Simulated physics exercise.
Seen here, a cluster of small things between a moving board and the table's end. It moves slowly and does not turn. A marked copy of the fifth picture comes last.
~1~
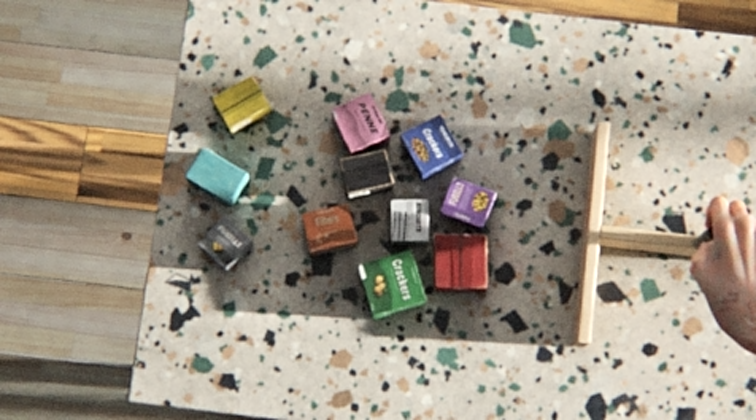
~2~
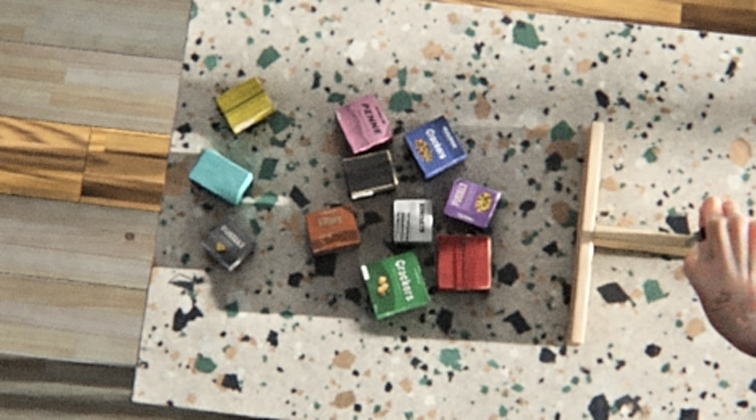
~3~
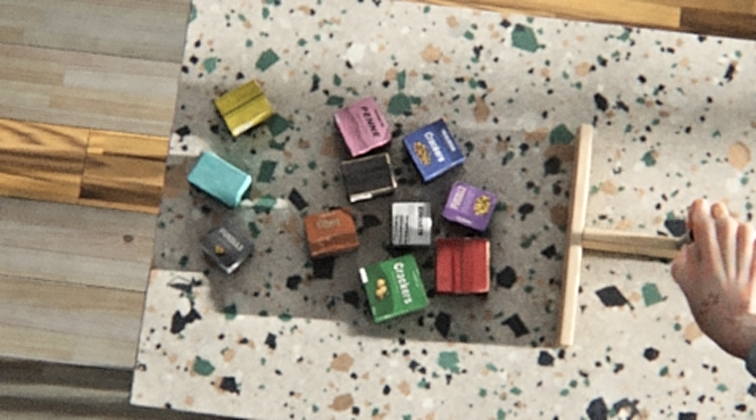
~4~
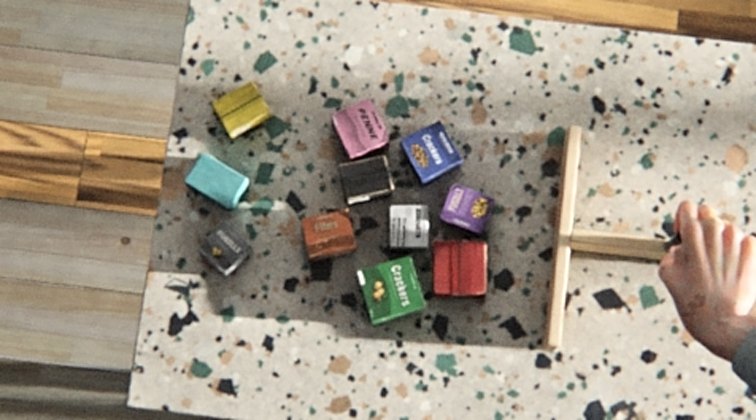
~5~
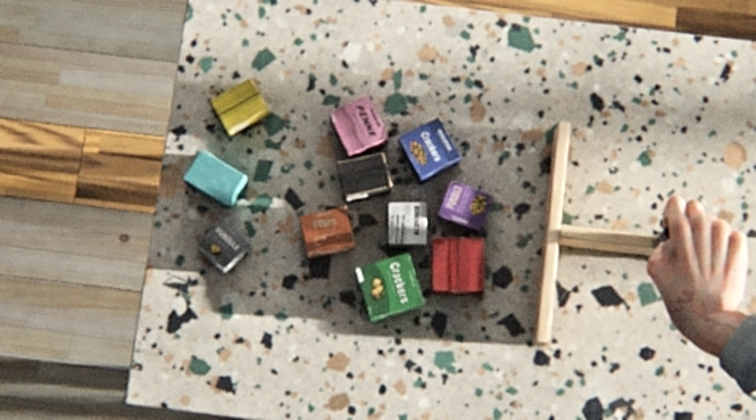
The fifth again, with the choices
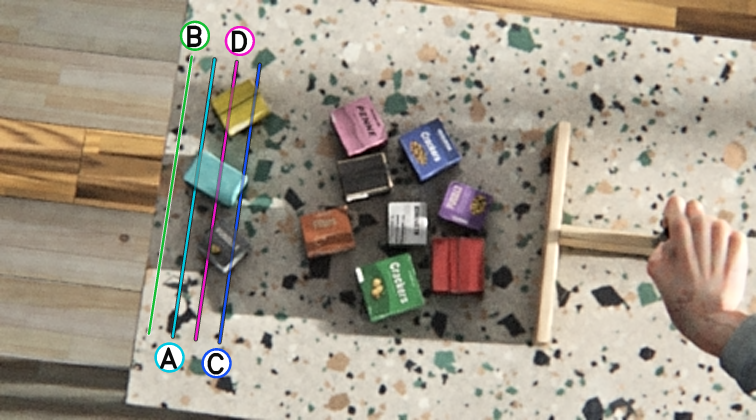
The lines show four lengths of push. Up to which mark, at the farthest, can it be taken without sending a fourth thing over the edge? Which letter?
No fourth one falls up to C.
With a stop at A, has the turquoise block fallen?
Yes.
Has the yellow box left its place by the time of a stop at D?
Yes.
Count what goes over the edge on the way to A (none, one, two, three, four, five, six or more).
By then, six or more.
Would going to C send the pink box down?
No.
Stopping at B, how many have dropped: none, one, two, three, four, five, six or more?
By then, six or more.
On the marked copy, A at (194, 195); B at (171, 193); C at (240, 201); D at (217, 198).
With C. Early on, board (441, 217); green packet (346, 288); blue packet (412, 145).
Further on, board (330, 204); grey packet (172, 258); yellow box (217, 104).
At the end, board (241, 193); yellow box over the edge; turquoise block over the edge; two fallen.
As for the rest, A drops seven; B drops eleven; D drops seven.
